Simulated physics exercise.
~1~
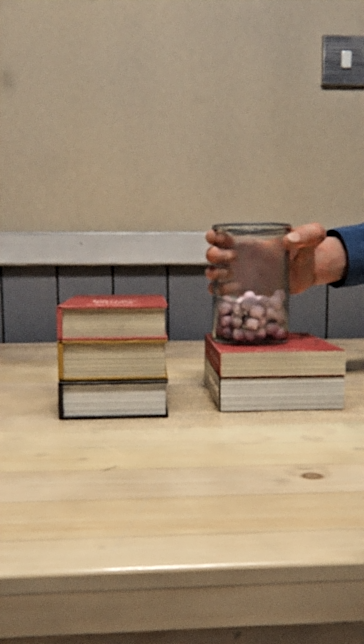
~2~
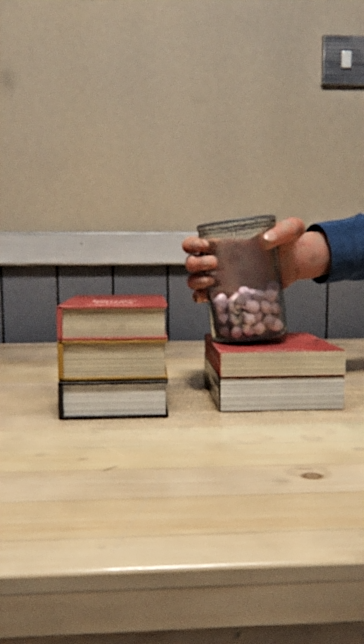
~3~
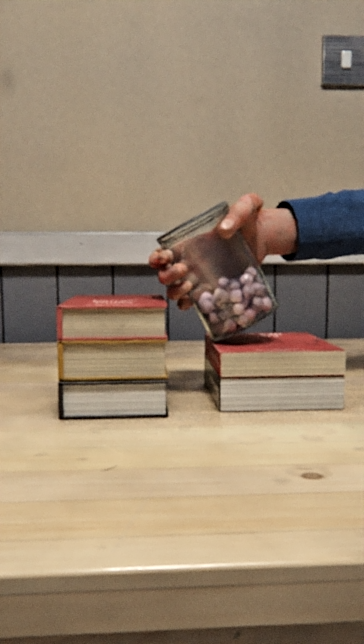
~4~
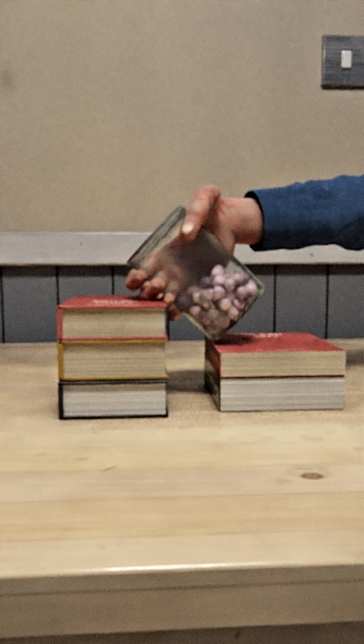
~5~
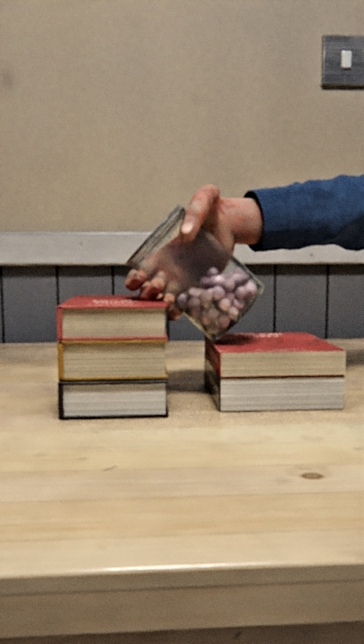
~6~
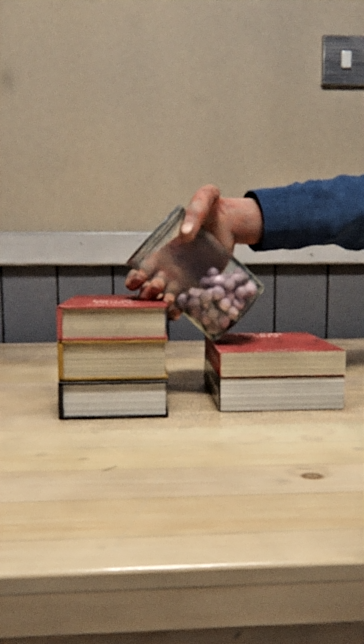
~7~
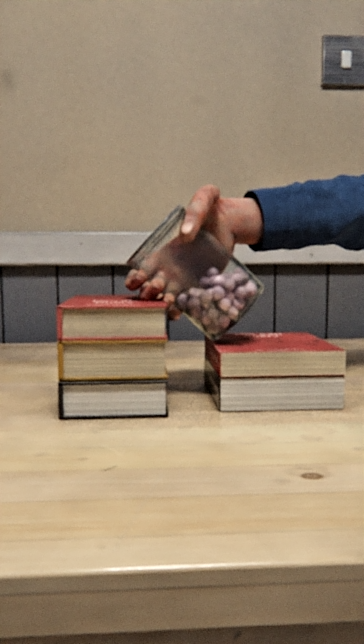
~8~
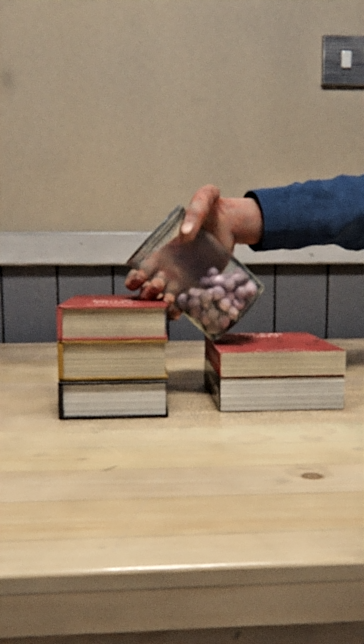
Hand tilting an open glass jar of pinkish sweets leftward until it leans against a stack of books, the sweets staying inside.
